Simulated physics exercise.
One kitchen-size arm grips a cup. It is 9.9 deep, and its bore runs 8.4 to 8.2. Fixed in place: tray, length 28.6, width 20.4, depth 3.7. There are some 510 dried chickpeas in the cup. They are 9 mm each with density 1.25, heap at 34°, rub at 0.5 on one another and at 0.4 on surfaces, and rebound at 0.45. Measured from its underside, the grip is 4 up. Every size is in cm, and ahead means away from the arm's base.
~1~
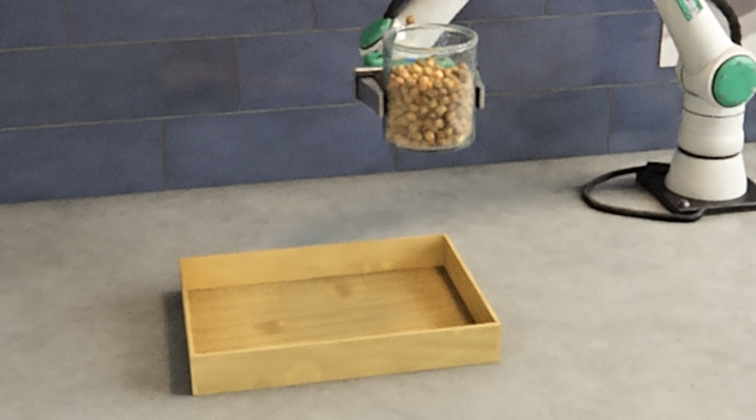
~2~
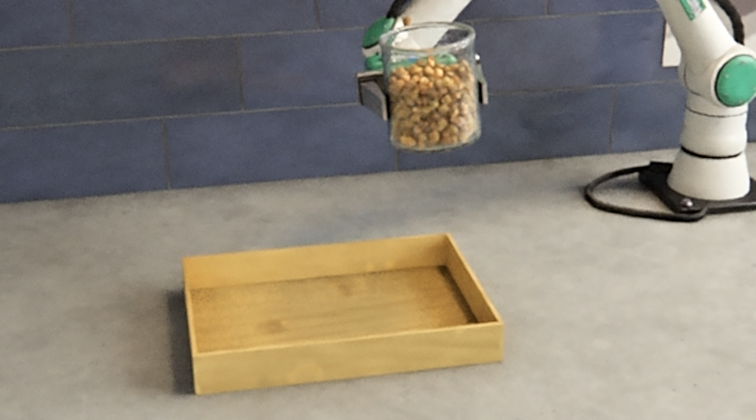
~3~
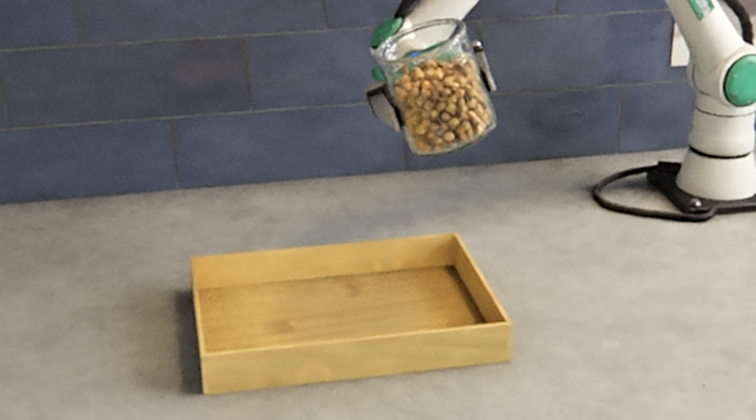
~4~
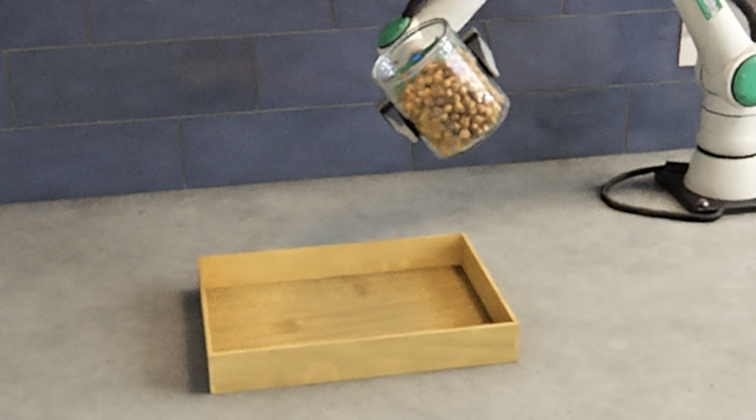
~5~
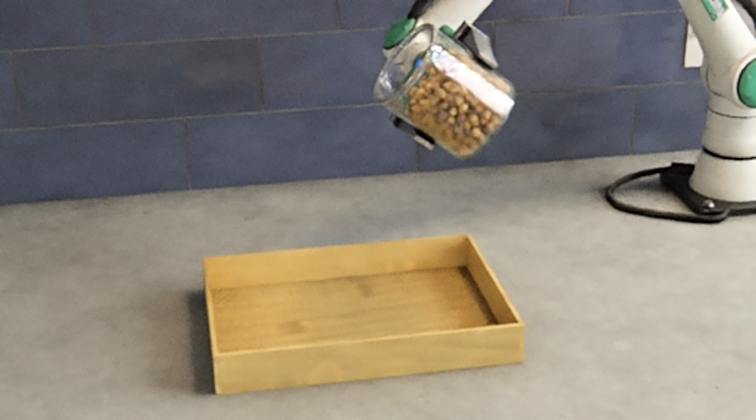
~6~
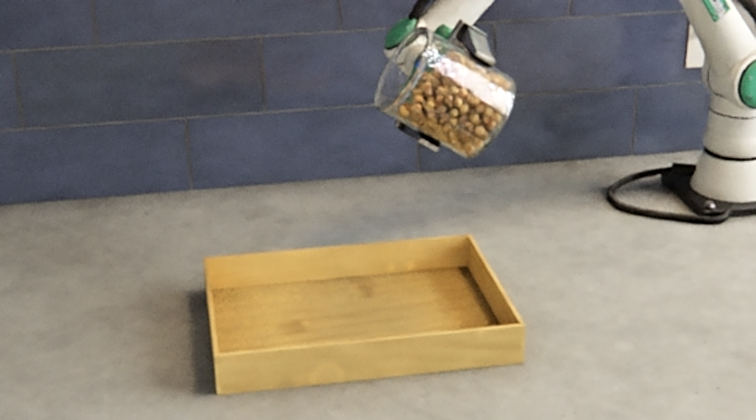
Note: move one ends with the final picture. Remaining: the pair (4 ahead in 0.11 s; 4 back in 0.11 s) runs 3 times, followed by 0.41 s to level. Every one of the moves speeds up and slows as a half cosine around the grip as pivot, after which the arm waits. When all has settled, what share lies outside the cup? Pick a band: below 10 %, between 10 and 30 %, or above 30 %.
The share falls between 10 and 30 %.
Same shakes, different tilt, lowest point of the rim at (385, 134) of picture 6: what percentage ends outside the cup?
Around 70 per cent of it.
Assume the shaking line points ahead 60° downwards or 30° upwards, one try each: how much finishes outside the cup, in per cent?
Roughly 0 per cent, then 35 per cent.
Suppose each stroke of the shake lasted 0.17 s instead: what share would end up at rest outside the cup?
It would be some 0 %.
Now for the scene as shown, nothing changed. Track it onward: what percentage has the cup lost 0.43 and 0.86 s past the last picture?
In turn: 15 %, then 20 %.
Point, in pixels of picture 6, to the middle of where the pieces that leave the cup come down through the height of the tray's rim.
Roughly at (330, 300).
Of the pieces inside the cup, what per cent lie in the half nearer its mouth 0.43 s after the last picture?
Some 40 percent is in that half.
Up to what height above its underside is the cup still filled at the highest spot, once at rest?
It reaches close to 8.5 cm in the end.
Then, 0.43 s on, tilted 57° forward, highest piece 27 above the table; 446 in the cup, 49 in the tray, 19 in flight or on a rim.
Then, 0.86 s on, tilted 30° forward, highest piece 27 above the table; 411 in the cup, 96 in the tray, 6 on the table or floor, 1 in flight or on a rim.
Then, 1.27 s on, level, highest piece 28 above the table; 411 in the cup, 97 in the tray, 6 on the table or floor.
Then, 2.32 s on, level, highest piece 28 above the table; 411 in the cup, 97 in the tray, 6 on the table or floor.
In the end, 411 in the cup, 97 in the tray, 6 on the table or floor. That is 20 % outside the cup.
